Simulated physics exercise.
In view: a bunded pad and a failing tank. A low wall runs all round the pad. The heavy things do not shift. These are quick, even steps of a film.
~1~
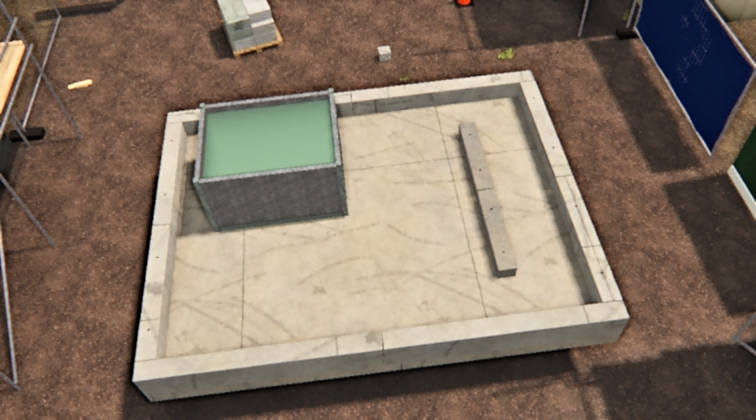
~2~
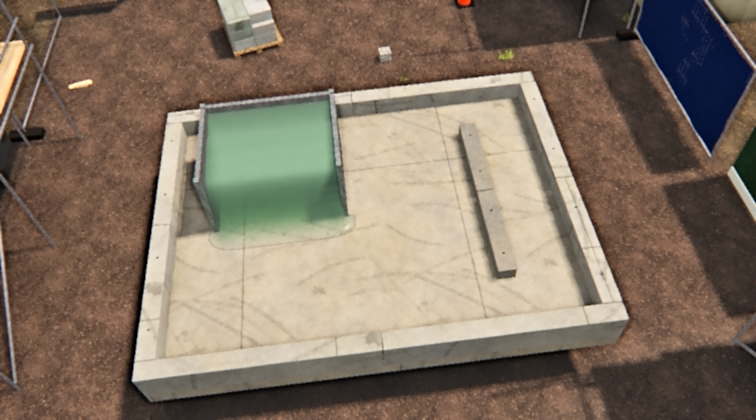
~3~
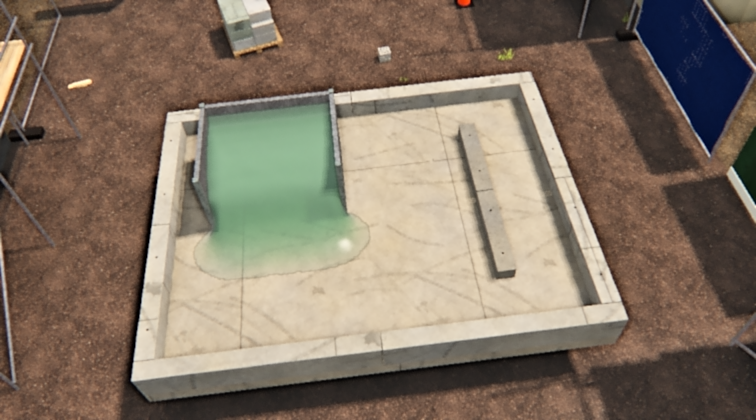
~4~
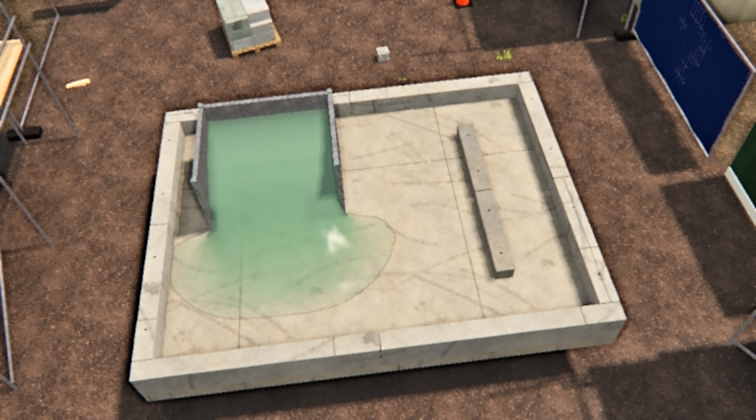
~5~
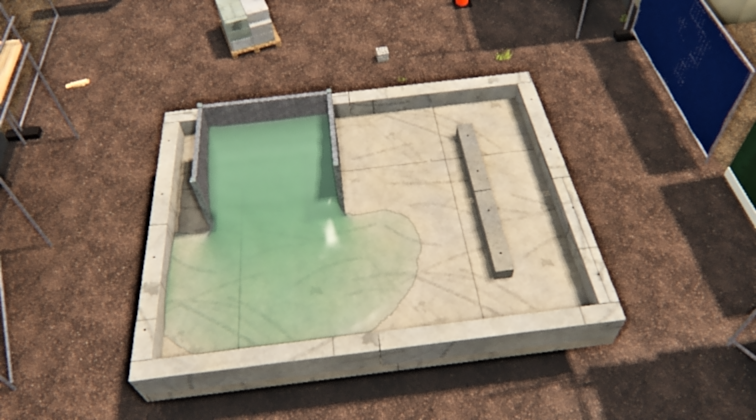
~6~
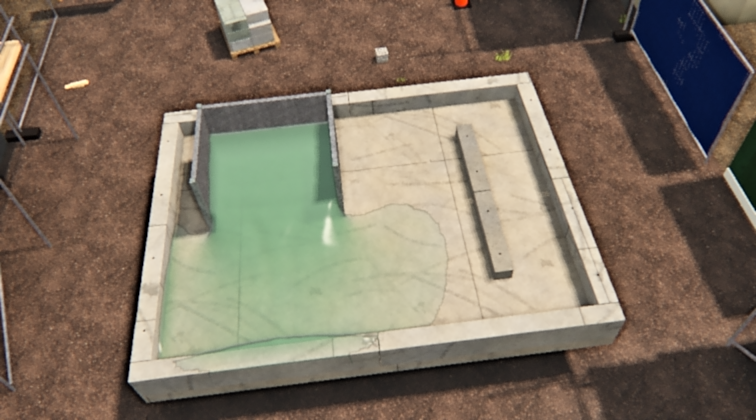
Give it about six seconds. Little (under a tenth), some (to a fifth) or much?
It loses between a tenth and a fifth.
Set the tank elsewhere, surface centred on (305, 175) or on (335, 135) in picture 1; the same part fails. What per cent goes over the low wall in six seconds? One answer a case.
In turn 20 and 12 per cent.
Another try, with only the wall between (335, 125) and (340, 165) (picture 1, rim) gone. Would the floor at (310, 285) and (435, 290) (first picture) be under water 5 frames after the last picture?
As listed: Dry, awash.
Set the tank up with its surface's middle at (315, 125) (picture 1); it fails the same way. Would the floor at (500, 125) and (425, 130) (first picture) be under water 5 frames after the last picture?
In that order: Clear, no water.
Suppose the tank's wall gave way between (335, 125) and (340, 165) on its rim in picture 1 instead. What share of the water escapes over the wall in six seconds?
I make it 0 per cent.
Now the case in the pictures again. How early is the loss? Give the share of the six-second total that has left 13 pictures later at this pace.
Roughly 95 per cent.
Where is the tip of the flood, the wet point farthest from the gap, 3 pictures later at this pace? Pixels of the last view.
Roughly at (519, 325).
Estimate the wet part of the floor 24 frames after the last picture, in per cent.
I make it 95 per cent.
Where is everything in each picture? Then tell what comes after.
The first picture shows still water in the open tank at (268, 138).
In the second picture, water pours out at (277, 203) and has run to (351, 219).
In the third picture, water pours out at (277, 207) and has run to (362, 238).
In the fourth picture, water pours out at (276, 209) and has run to (373, 271).
In the fifth picture, water pours out at (276, 210) and has run to a hidden place.
In the sixth picture, water pours out at (276, 212) and has run to a hidden place.
A moment on, water covers 40 % of the floor; the low wall has let 2 % over.
Next, water covers 40 % of the floor; the low wall has let 6 % over.
Then, water covers 50 % of the floor; the low wall has let 14 % over.
Later, water covers 75 % of the floor; the low wall has let 15 % over.
In the end, water covers 80 % of the floor; the low wall has let 15 % over.
